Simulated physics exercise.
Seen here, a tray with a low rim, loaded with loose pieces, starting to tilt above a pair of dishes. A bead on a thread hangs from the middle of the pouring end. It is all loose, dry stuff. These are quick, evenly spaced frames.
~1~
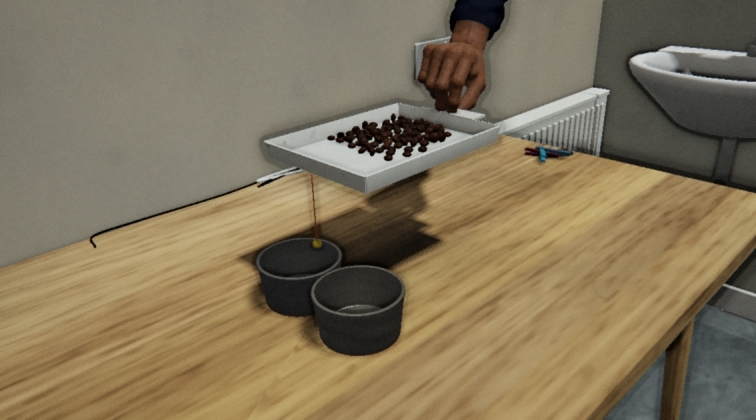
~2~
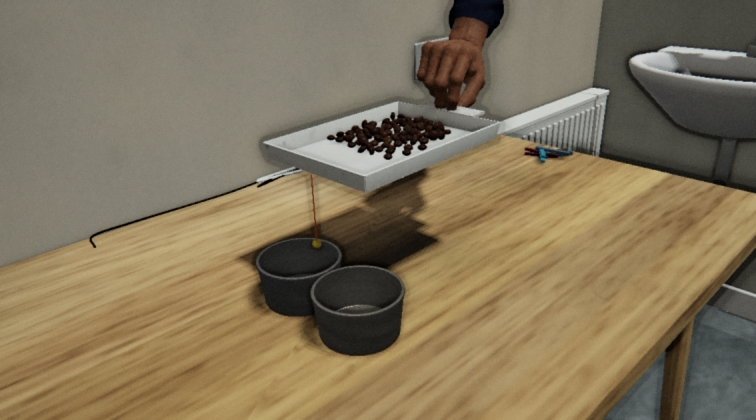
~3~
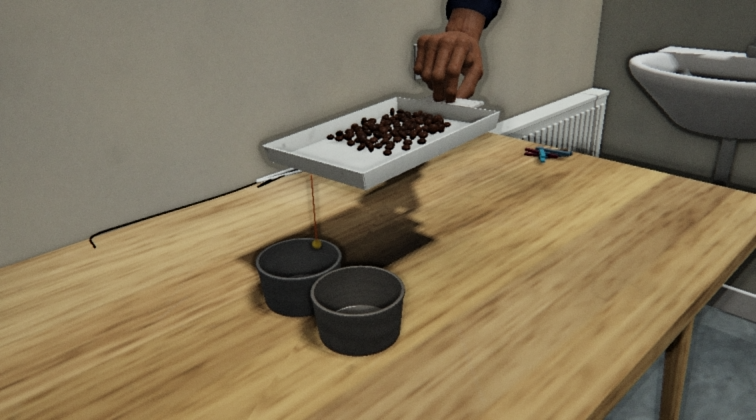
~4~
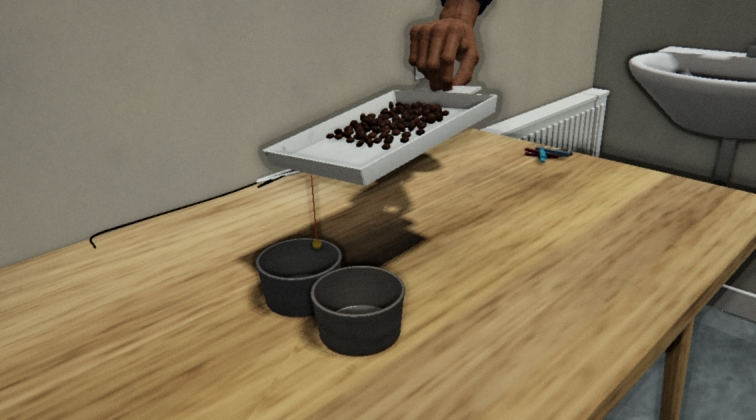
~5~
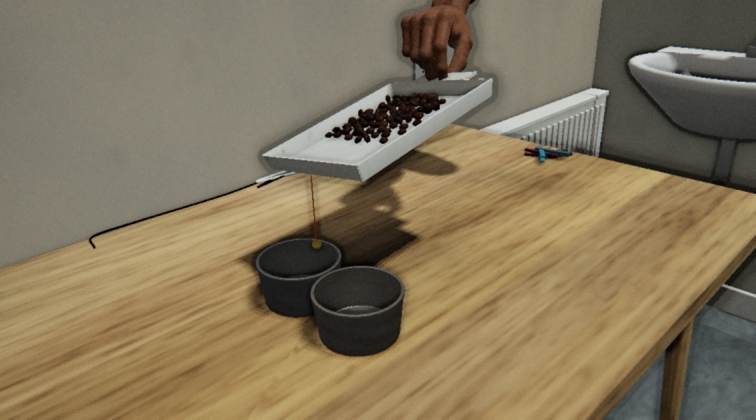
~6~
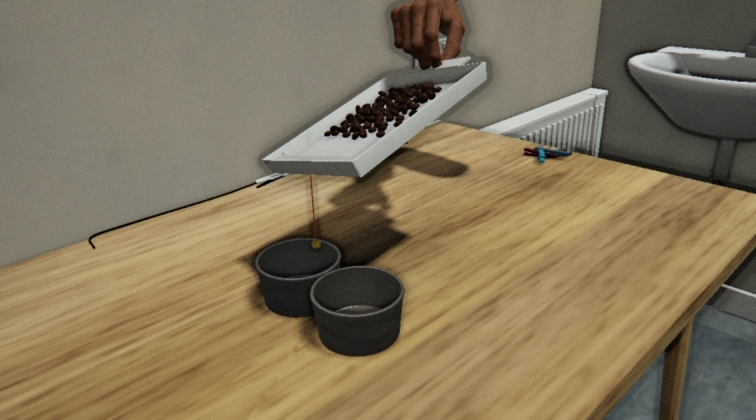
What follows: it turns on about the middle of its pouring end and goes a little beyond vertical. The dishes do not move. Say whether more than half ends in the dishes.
The two hold only the smaller part of the load.
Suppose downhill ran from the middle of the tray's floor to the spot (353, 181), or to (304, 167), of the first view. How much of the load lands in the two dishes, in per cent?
Near 100 % and 40 %.
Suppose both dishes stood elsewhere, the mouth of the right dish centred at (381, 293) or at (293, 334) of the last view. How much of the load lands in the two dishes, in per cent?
Roughly 0 per cent, and 0 per cent.
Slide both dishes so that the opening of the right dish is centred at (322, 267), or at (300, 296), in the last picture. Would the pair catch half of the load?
One: Above a half. Two: Under half.
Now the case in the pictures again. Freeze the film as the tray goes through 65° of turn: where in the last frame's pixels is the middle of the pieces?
At about (302, 151).
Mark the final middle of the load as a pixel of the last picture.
Around (273, 271).
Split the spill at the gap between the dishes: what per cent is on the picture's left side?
About 90 per cent.
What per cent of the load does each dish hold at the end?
The left dish has 10 per cent, the right dish has 0.
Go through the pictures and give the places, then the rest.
Corners of the pouring end at (268, 141) and (366, 175), level; middle of the load at (398, 136), flat chocolate drops; left dish at (267, 289); right dish at (325, 325); bead on its thread at (317, 244), in the first frame.
Corners of the pouring end at (268, 142) and (365, 174), level; middle of the load at (398, 134), in the second frame.
Corners of the pouring end at (267, 145) and (363, 171), tipped barely, lowest at the left corner; middle of the load at (397, 130), in the third frame.
Corners of the pouring end at (267, 149) and (361, 167), tipped a little, lowest at the left corner; middle of the load at (396, 123), in the fourth frame.
Corners of the pouring end at (266, 154) and (357, 163), tipped clearly, lowest at the left corner; middle of the load at (393, 116), in the fifth frame.
Corners of the pouring end at (266, 158) and (353, 159), tipped clearly, lowest at the left corner; middle of the load at (390, 109); left dish at (266, 290); right dish at (324, 326), in the sixth frame.
Soon after the last picture, tray tipped steeply; nearly all on the tray; a stray few in the air.
A little later, tray tipped past a quarter turn; about a quarter on the tray; a small part in the left dish; about two thirds outside both; a small part in the air.
Later still, tray tipped past a quarter turn; a small part in the left dish; nearly all outside both.
At rest, tray tipped past a quarter turn; none in the right dish; a small part in the left dish; nearly all outside both.
